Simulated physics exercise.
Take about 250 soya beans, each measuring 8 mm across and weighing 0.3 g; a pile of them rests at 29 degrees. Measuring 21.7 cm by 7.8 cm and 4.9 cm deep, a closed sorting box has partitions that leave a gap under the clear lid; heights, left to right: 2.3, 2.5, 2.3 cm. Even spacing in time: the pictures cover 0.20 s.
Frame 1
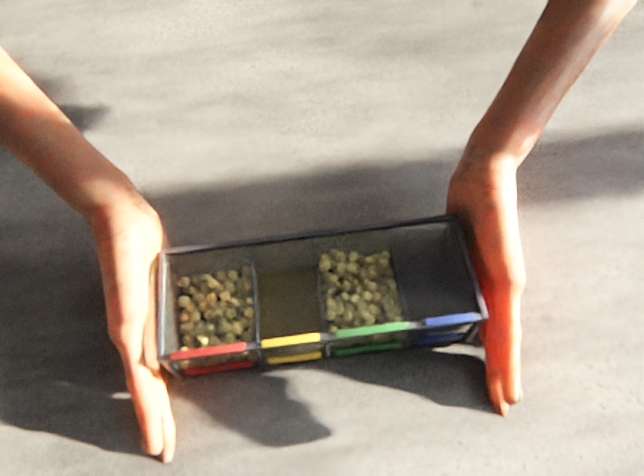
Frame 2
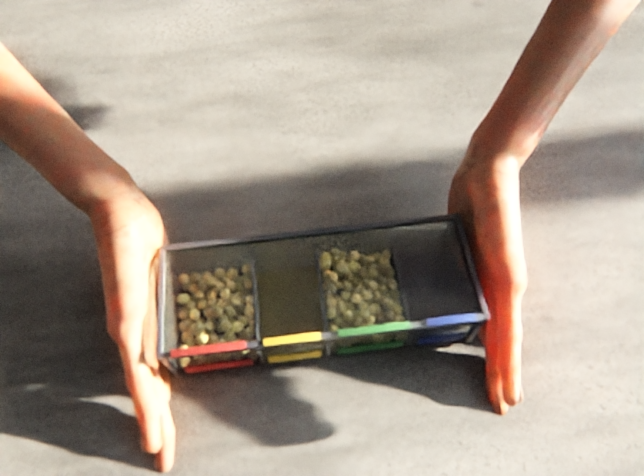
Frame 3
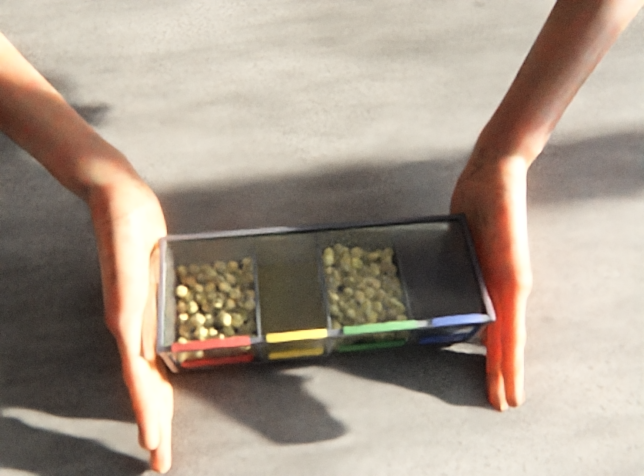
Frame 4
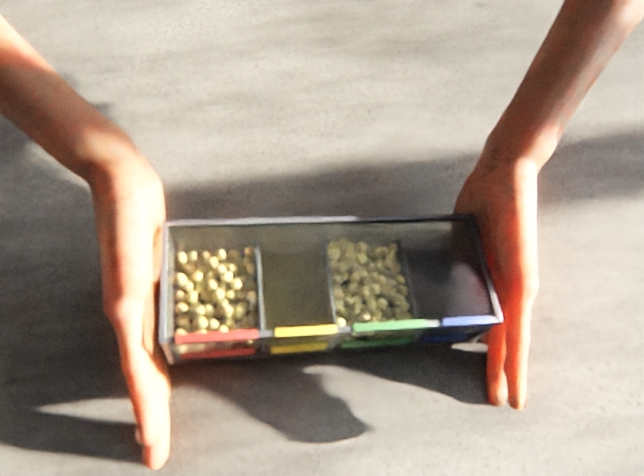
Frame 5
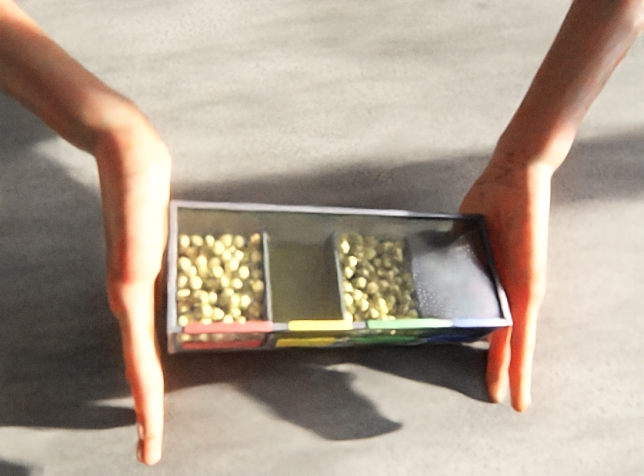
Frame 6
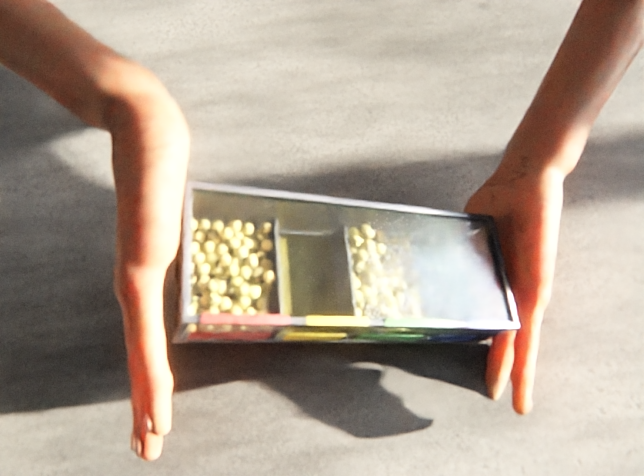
Two hands held a clear-lidded box with small pale beans in its red and green sections, then gradually tilted it so the left end rose a little, while the beans stayed in their sections.
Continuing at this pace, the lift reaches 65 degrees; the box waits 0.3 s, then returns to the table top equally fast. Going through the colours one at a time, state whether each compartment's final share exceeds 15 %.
Red compartment: Exceeds; blue compartment: Exceeds; green compartment: Exceeds; yellow compartment: Does not exceed.
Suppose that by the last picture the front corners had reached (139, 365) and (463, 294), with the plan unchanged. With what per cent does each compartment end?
Final per cent - red: 55; blue: 0; green: 40; yellow: 5.
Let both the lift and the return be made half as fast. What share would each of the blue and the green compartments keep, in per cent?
The blue compartment would end with 20 per cent, the green one with 45 per cent.
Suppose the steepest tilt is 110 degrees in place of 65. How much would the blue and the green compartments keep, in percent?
The blue compartment would hold 75 per cent, the green one 25 per cent.
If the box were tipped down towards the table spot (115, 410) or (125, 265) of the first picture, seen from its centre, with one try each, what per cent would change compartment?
Estimate: Some 20 % and some 20 % respectively.
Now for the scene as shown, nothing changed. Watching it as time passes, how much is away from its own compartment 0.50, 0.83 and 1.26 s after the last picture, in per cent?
In order, some 30, 35 and 35.
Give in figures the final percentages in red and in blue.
The red compartment ends with 25 per cent, the blue one with 25 per cent.
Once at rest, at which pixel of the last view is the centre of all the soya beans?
Near (372, 312).
Then, 0.50 s after the last picture, tilt 65 degrees; red 30 %, blue 20 %, green 50 %, yellow 5 %.
Then, 0.83 s after the last picture, tilt 37 degrees; red 25 %, blue 25 %, green 40 %, yellow 5 %.
Then, 1.26 s after the last picture, tilt 0 degrees; red 25 %, blue 25 %, green 40 %, yellow 5 %.
In the end, red 25 %, blue 25 %, green 40 %, yellow 5 %.
